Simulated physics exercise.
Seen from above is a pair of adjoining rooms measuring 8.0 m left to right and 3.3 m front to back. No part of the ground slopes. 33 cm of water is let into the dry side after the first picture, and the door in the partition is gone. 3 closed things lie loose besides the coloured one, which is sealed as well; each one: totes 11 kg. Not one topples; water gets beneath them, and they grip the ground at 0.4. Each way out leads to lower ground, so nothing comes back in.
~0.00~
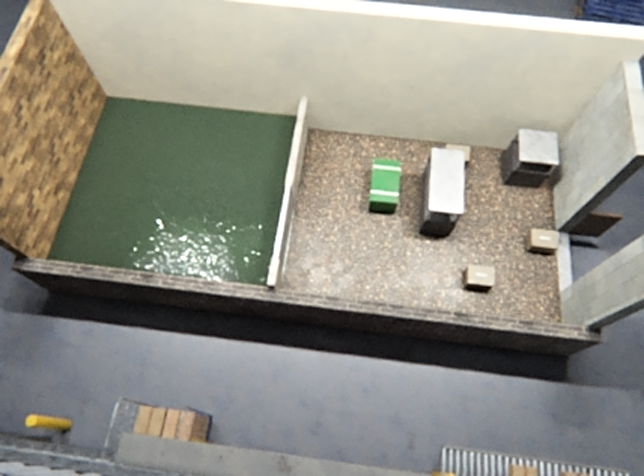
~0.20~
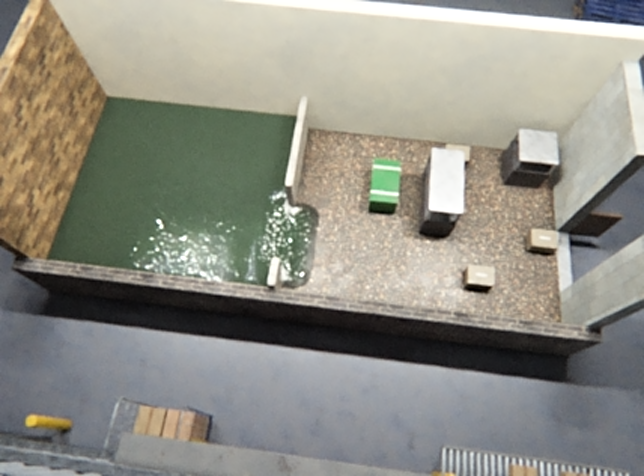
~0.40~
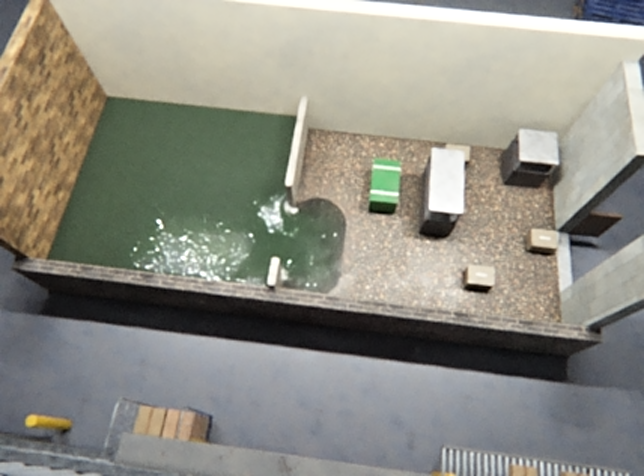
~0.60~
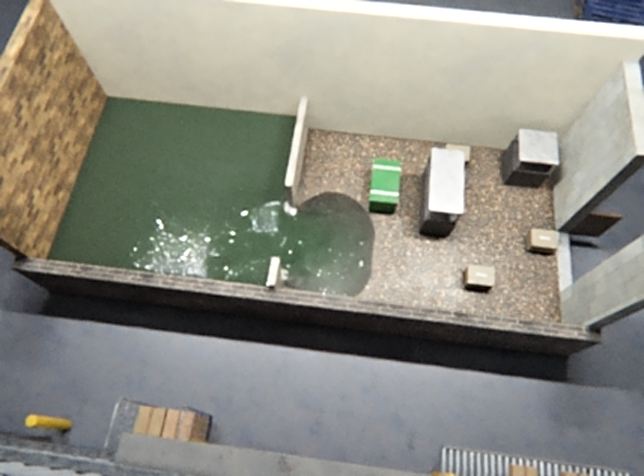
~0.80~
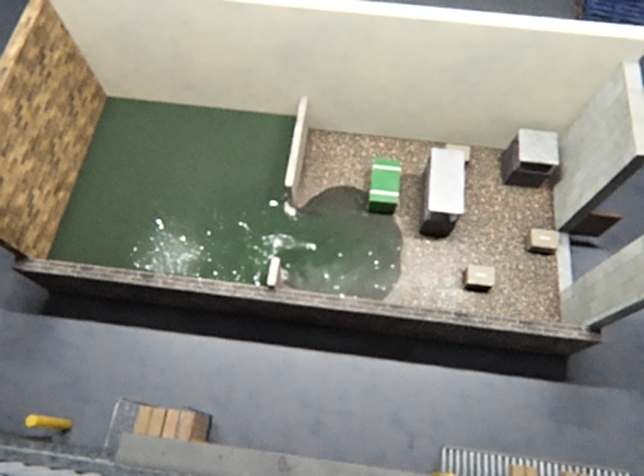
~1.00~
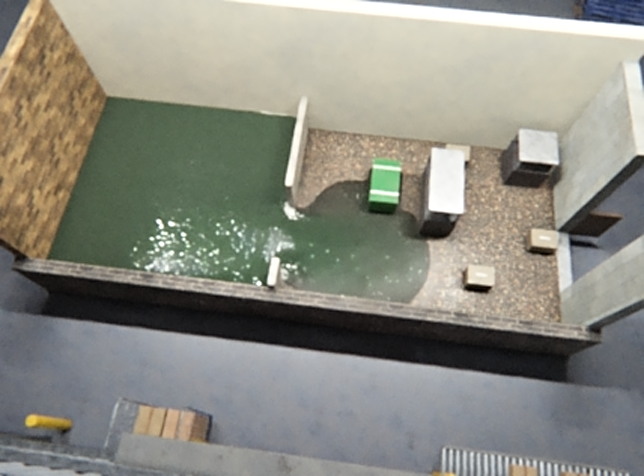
Two adjoining rooms without a ceiling are seen from high above by a still camera, with a patterned brown wall at the far left and pale walls behind. Dark green water fills the left room, while a green box with pale stripes, grey-topped boxes and small tan ones sit on the right room's speckled floor. Water pours through a gap opening in the partition and spreads rightward around the unmoving green box.
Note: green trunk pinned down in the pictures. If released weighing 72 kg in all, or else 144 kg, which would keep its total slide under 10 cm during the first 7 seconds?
Already 72 kg.
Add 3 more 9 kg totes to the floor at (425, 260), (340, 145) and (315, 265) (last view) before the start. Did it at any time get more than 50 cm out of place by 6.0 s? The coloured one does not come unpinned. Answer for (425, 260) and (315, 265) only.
In order: Greater and greater.
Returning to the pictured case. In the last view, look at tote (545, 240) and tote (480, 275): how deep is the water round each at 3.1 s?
Close to 4 and 6 centimetres.
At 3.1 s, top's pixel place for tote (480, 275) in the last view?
Estimated pixel: Around (533, 276).
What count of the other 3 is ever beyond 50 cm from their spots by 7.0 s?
All told, that gives 2.
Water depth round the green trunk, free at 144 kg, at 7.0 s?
Something like 7 centimetres.
After 1.4 s the green trunk would be 0 cm from its start with 72 kg and 0 cm from its start with 144 kg; 4 cm of water round it then.
After 3.1 s the green trunk would be 0 cm from its start with 72 kg and 0 cm from its start with 144 kg; 6 cm of water round it then.
After 4.9 s the green trunk would be 0 cm from its start with 72 kg and 0 cm from its start with 144 kg; 8 cm of water round it then.
After 7.0 s the green trunk would be 0 cm from its start with 72 kg and 0 cm from its start with 144 kg; 7 cm of water round it then.
